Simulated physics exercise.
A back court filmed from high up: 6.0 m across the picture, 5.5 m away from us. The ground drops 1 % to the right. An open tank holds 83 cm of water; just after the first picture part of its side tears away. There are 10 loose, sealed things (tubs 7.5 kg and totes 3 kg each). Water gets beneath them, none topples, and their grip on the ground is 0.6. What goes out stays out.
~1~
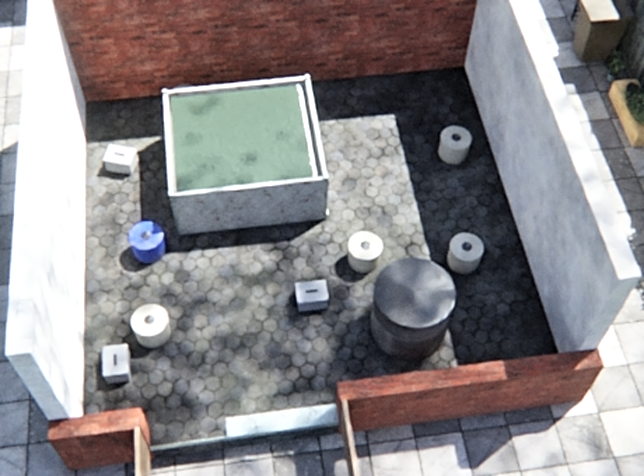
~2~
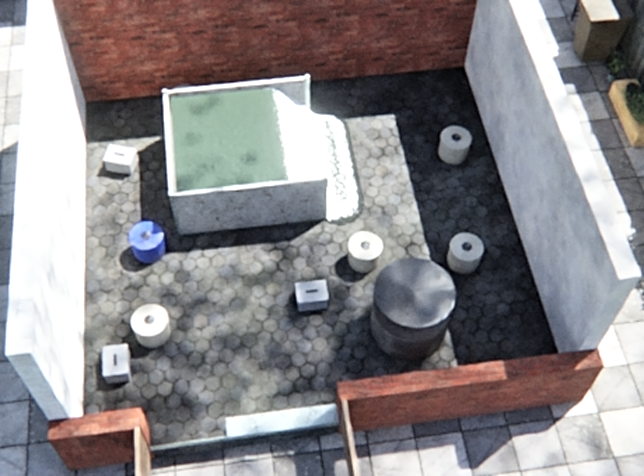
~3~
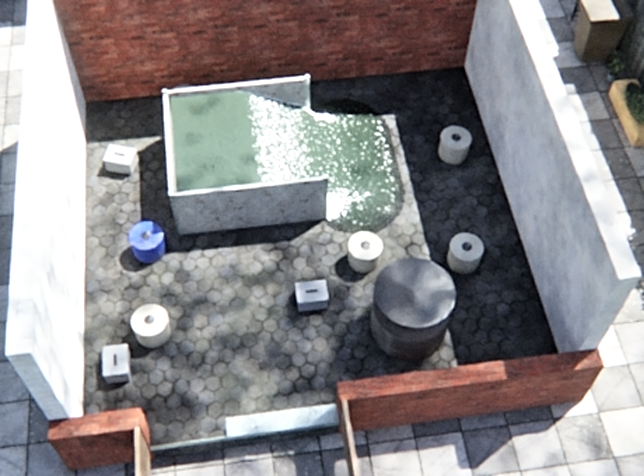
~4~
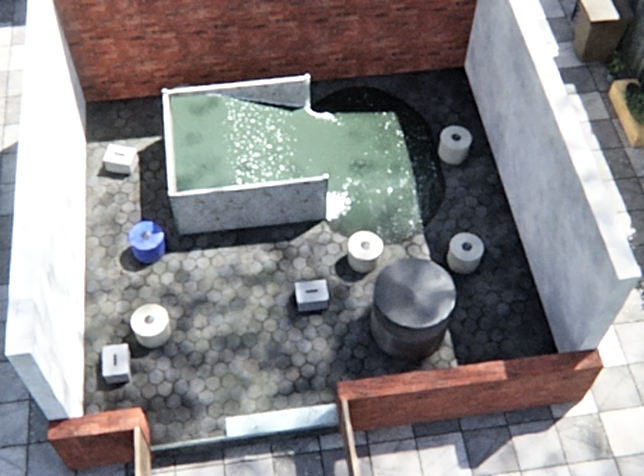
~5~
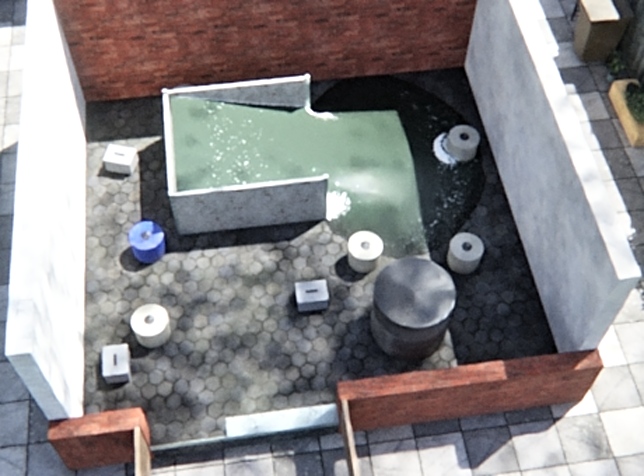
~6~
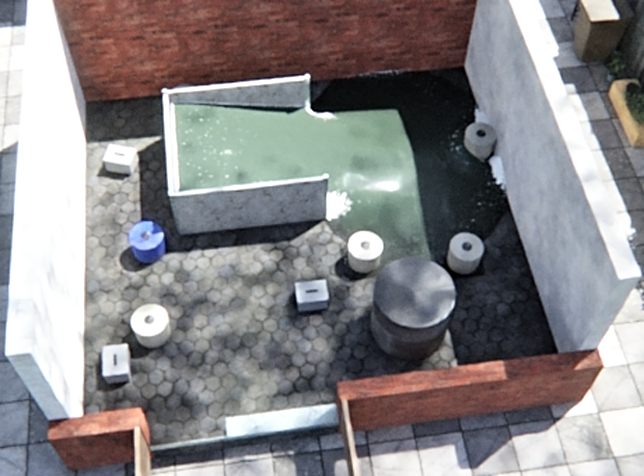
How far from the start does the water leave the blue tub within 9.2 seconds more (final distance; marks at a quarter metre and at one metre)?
The blue tub travels far.
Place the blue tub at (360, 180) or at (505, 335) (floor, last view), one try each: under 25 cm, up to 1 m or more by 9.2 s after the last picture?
In turn: It gets carried off; it ends far away.
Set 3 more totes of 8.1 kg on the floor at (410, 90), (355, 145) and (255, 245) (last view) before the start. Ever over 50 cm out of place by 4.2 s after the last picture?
In turn: More, past it, short of it.
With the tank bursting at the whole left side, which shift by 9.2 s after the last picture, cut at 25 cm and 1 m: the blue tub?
Then the blue tub ends far away.
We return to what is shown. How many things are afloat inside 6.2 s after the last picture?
At that moment 9.
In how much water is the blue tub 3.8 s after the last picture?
About 0 cm.
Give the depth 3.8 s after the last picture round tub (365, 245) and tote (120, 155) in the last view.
Roughly 5 and 1 cm.
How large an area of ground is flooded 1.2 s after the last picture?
About 15 m2.
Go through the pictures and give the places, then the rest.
The first frame shows the blue tub at (146, 236), on the bottom; 3.4 m2 under water; 0 of 10 have shifted.
The second frame shows the blue tub at (146, 236) rests on the ground; water covers 4.6 m2; 0 of 10 have shifted.
The third frame shows the blue tub at (146, 236) rests on the ground; water covers 6.1 m2; 0 of 10 have shifted.
The fourth frame shows the blue tub at (146, 236) rests on the ground; 8.0 m2 under water; 0 of 10 have shifted.
The fifth frame shows the blue tub at (146, 236), on the bottom; water covers 10.1 m2; 1 of 10 have shifted.
The sixth frame shows the blue tub at (146, 236) rests on the ground; 11.9 m2 under water; 1 of 10 have shifted.
Then, 1.2 s after the last picture the blue tub is near (146, 236), 0.0 m from its start, aground; 0 of 10 are out; 2 afloat.
Then, 3.8 s after the last picture the blue tub is near (146, 236), 0.0 m from its start, aground; 0 of 10 are out; 6 afloat.
Then, 6.2 s after the last picture the blue tub is near (161, 252), 0.4 m from its start, afloat; 0 of 10 are out; 9 afloat.
Then, 9.2 s after the last picture the blue tub is near (250, 336), 2.1 m from its start, afloat; 0 of 10 are out; 10 afloat.
